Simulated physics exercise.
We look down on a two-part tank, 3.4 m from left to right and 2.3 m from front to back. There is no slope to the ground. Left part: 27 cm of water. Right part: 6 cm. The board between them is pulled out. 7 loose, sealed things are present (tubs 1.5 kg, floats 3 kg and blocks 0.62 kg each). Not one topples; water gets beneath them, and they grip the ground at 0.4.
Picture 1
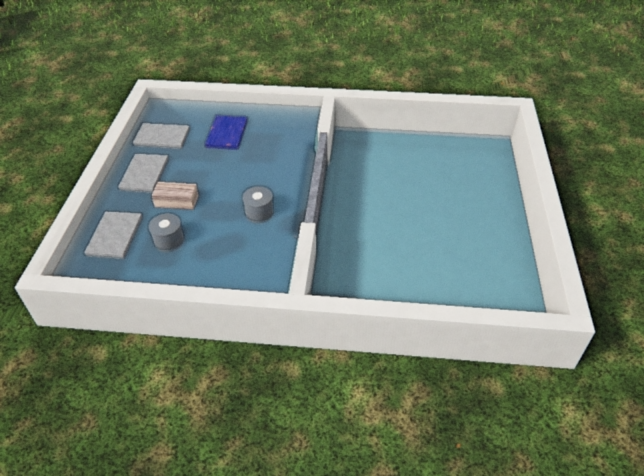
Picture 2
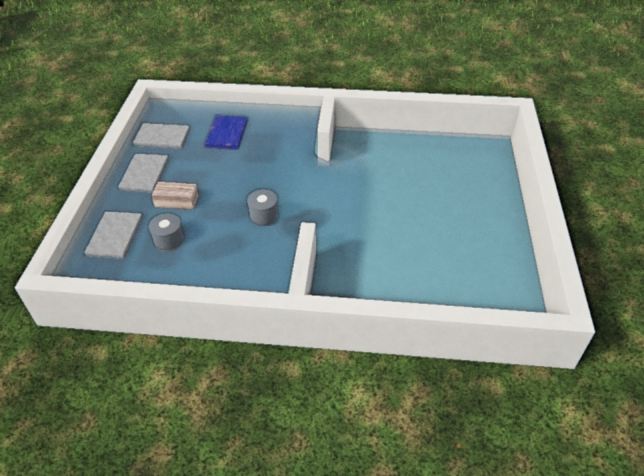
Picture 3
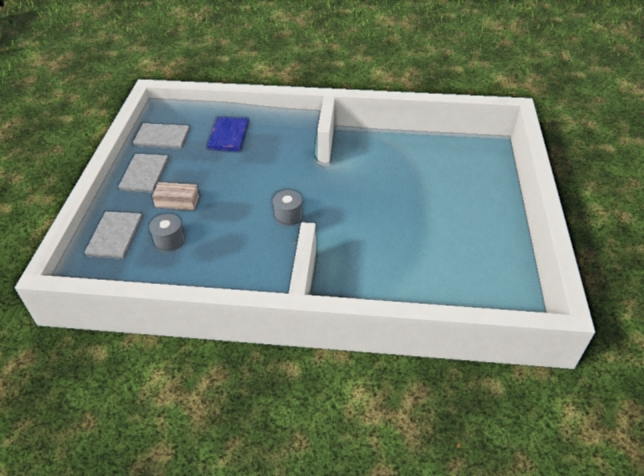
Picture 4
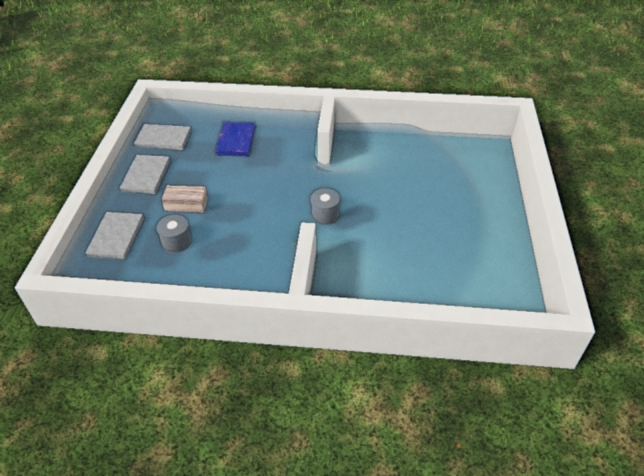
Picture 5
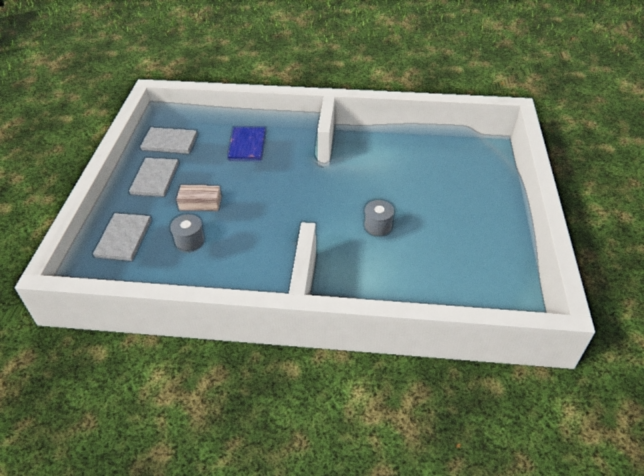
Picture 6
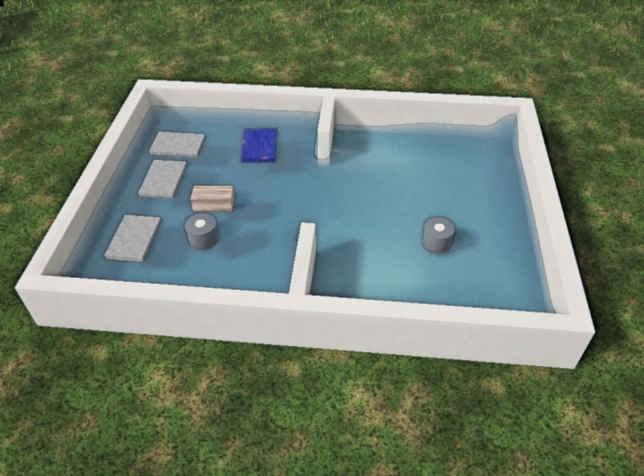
In this clip, the board dividing a two-part tank is removed, and a gray cylinder drifts through the gap into the right part, while the blue square and the other objects on the left shift slightly rightward.
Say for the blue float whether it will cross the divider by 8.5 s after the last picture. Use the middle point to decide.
Result for blue float: Beyond the divider.
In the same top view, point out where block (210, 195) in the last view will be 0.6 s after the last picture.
Look for it near (240, 195).
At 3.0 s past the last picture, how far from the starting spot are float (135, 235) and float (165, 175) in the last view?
In that order: 30 cm, 40 cm.
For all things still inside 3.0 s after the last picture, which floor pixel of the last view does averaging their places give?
Centred roughly on (273, 222).
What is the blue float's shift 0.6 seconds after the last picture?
Around 50 cm from the start by that time.
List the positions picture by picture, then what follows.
The blue float at (227, 130) floats; about 1240 L in view; 0 of 7 have shifted, in the first frame.
The blue float at (227, 130) floats; 27 cm deep round most things; 0 of 7 have shifted, in the second frame.
The blue float at (228, 132) floats; about 1240 L in view; 1 of 7 have shifted, in the third frame.
The blue float at (236, 137) floats, 9 cm from its start; 24 cm deep round most things; 3 of 7 have shifted, in the fourth frame.
The blue float at (247, 142) floats, 20 cm from its start; 23 cm deep round most things; 7 of 7 have shifted, in the fifth frame.
The blue float at (259, 143) floats, 31 cm from its start; 22 cm deep round most things; 7 of 7 have shifted, in the sixth frame.
Then, 0.6 s after the last picture the blue float is near (284, 153), 0.5 m from its start, afloat; 1 of 7 are over the mark; 7 afloat.
Then, 3.0 s after the last picture the blue float is near (448, 157), 1.9 m from its start, afloat; 2 of 7 are over the mark; 7 afloat.
Then, 5.5 s after the last picture the blue float is near (484, 191), 2.2 m from its start, afloat; 1 of 7 are over the mark; 7 afloat.
Then, 8.5 s after the last picture the blue float is near (480, 158), 2.2 m from its start, afloat; 2 of 7 are over the mark; 7 afloat.
